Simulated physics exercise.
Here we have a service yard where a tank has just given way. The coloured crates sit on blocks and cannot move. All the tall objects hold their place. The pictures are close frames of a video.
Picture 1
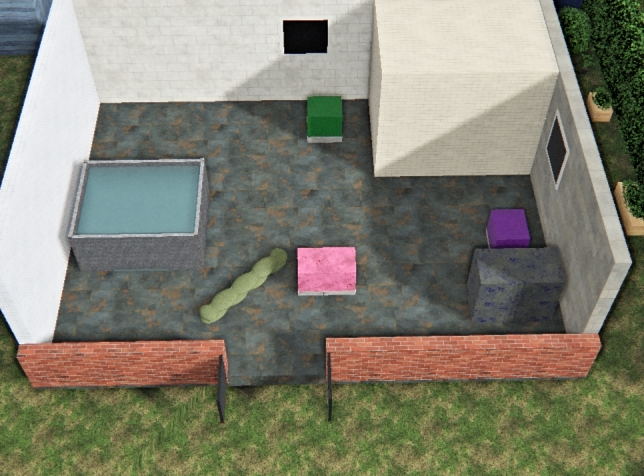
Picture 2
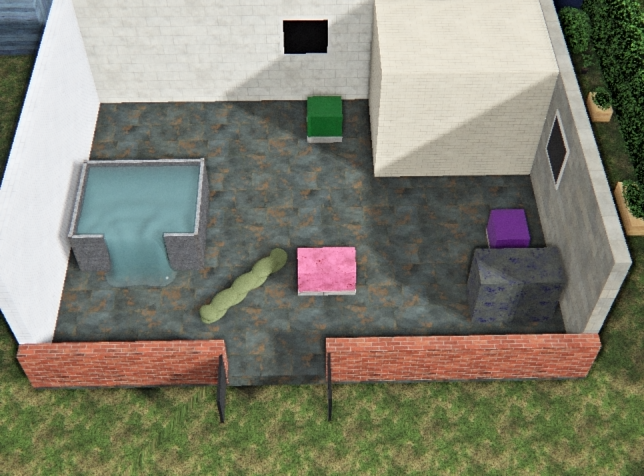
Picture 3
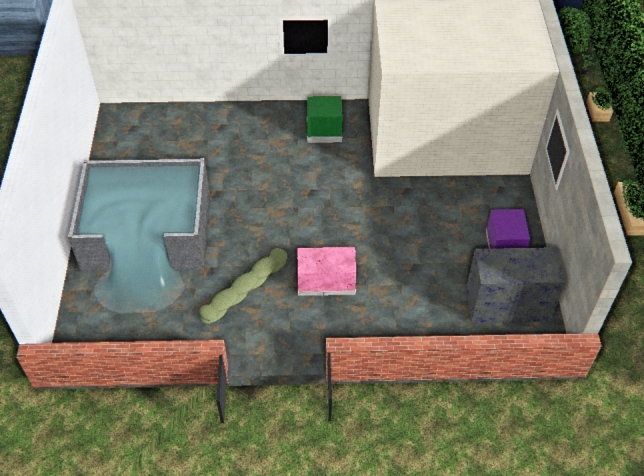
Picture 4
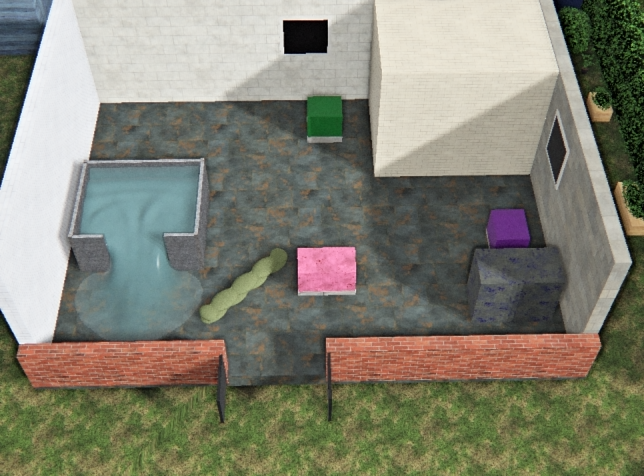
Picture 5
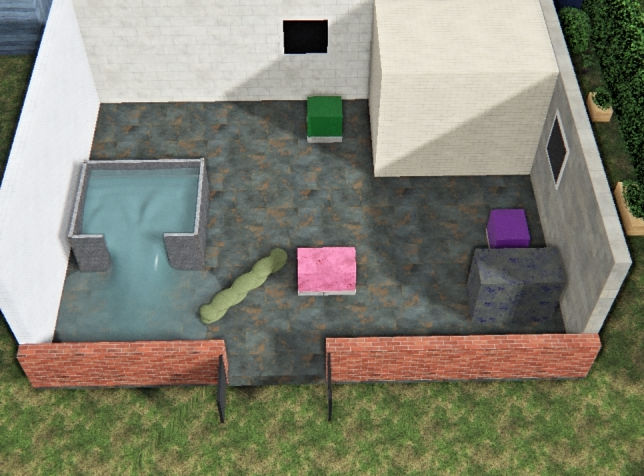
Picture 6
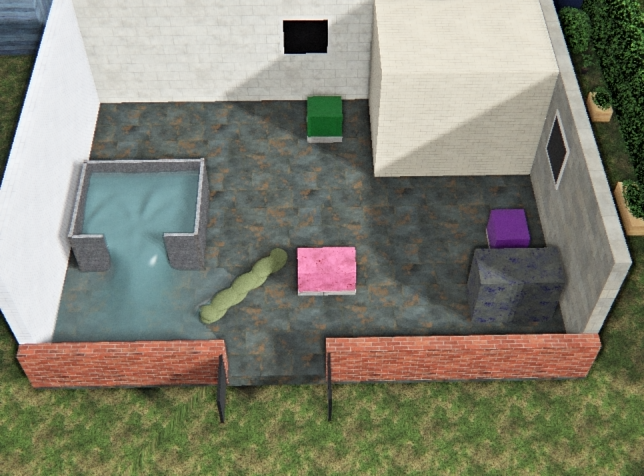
The clip shows a walled yard with a water-filled tank on the left; its front opens and water pours out, spreading across the paving toward the low brick wall and around the green twisted object, while the coloured blocks stay still.
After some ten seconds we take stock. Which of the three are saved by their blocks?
The pink crate is soaked; the purple crate is soaked; the green crate keeps dry.
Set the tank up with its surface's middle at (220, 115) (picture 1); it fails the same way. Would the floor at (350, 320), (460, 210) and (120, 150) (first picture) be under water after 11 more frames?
In that order: Dry, clear, dry.
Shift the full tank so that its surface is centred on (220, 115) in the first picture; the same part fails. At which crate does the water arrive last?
That is the green one.
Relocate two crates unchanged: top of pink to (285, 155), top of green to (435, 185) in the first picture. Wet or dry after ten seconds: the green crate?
One by one: The green crate is safe.
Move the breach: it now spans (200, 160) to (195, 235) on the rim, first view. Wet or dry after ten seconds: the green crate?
One by one: Green is soaked.
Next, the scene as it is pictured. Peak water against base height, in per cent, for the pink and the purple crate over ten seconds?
In turn 180 and 180 per cent.
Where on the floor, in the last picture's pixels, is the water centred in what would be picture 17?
Roughly at (151, 276).
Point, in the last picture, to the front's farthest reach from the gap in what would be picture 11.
Close to (313, 362).
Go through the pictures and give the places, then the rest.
The first frame shows still water in the water tank at (140, 200).
In the second frame, the front is at (110, 278), out from the gap at (140, 256).
In the third frame, water pours out at (140, 258) and has run to (119, 310).
In the fourth frame, the front is at (125, 343), out from the gap at (140, 259).
In the fifth frame, water pours out at (140, 258) and has run to a hidden place.
In the sixth frame, the front is at a hidden place, out from the gap at (140, 258).
A moment on, water covers 15 % of the floor; the pink crate not reached, the purple crate not reached, the green crate not reached.
Next, water covers 30 % of the floor; the pink crate water round its plinth, the purple crate not reached, the green crate not reached.
Then, water covers 50 % of the floor; the pink crate water round its plinth, the purple crate water round its plinth, the green crate not reached.
Later, water covers 85 % of the floor; the pink crate water round its plinth, the purple crate water round its plinth, the green crate water round its plinth.
In the end, water covers 100 % of the floor; the pink crate was topped, the purple crate was topped, the green crate stayed above the water.
